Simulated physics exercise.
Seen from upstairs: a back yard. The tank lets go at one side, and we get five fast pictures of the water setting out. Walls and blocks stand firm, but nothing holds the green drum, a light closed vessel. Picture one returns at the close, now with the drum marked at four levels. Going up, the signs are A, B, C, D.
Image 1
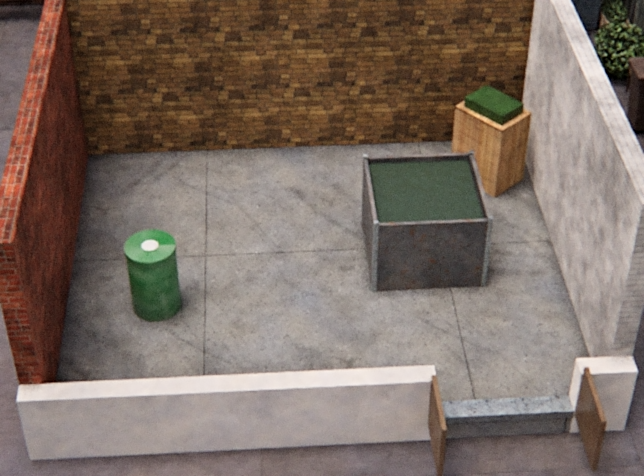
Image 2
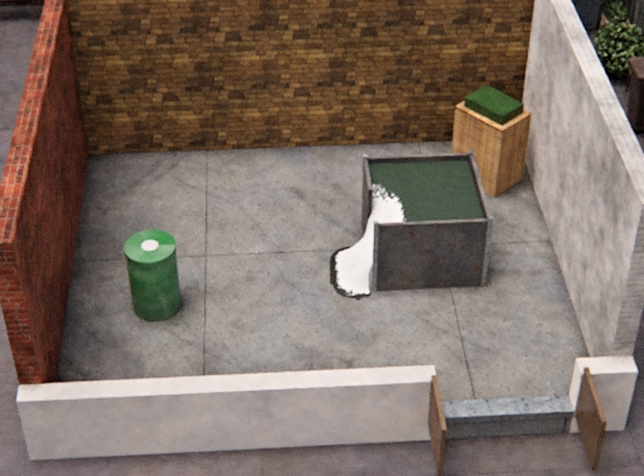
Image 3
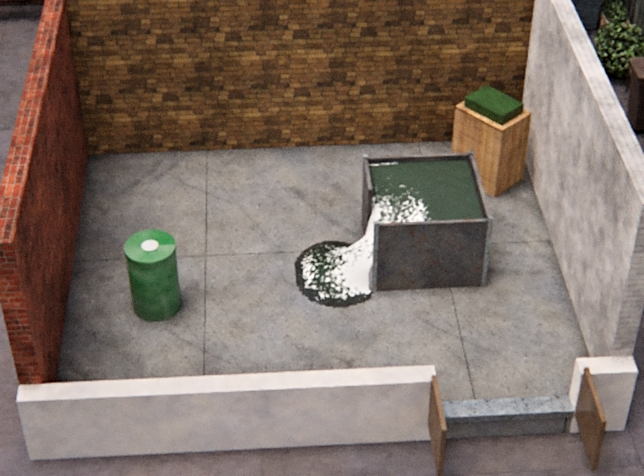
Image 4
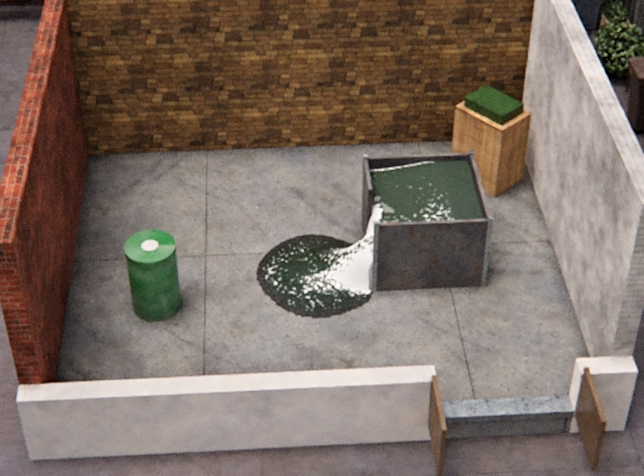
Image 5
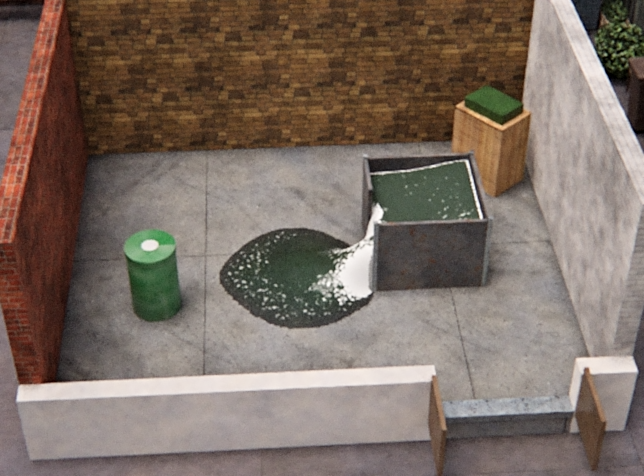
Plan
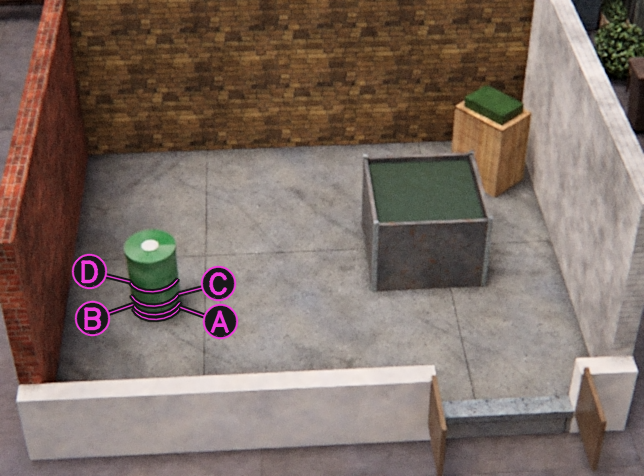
Dark green water pours from the left side of a square tank and spreads across the yard.
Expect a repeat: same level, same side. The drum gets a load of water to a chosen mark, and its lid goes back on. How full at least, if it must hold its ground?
Level D.
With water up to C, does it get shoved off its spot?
Yes.
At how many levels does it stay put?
One of the four.
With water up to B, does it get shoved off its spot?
Yes.
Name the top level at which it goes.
C.
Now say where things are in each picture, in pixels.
In the first frame, lid of the green drum at (150, 245); tank full, its middle at (425, 193); open gate at (505, 365).
In the second frame, 1 % of the ground under water, its edge towards the drum at (344, 281).
In the third frame, 3 % of the ground under water, its edge towards the drum at (306, 280).
In the fourth frame, 5 % of the ground under water, its edge towards the drum at (264, 273).
In the fifth frame, lid of the green drum at (150, 245); 8 % of the ground under water, its edge towards the drum at (227, 278).
In magenta, A at (156, 319); B at (155, 314); C at (154, 306); D at (152, 291); from the bottom up A, B, C, D.
For level A, it is pushed about twice its own width away.
For level B, it is pushed about its own width away.
For level C, it is pushed about half its own width away.
For level D, it does not move.
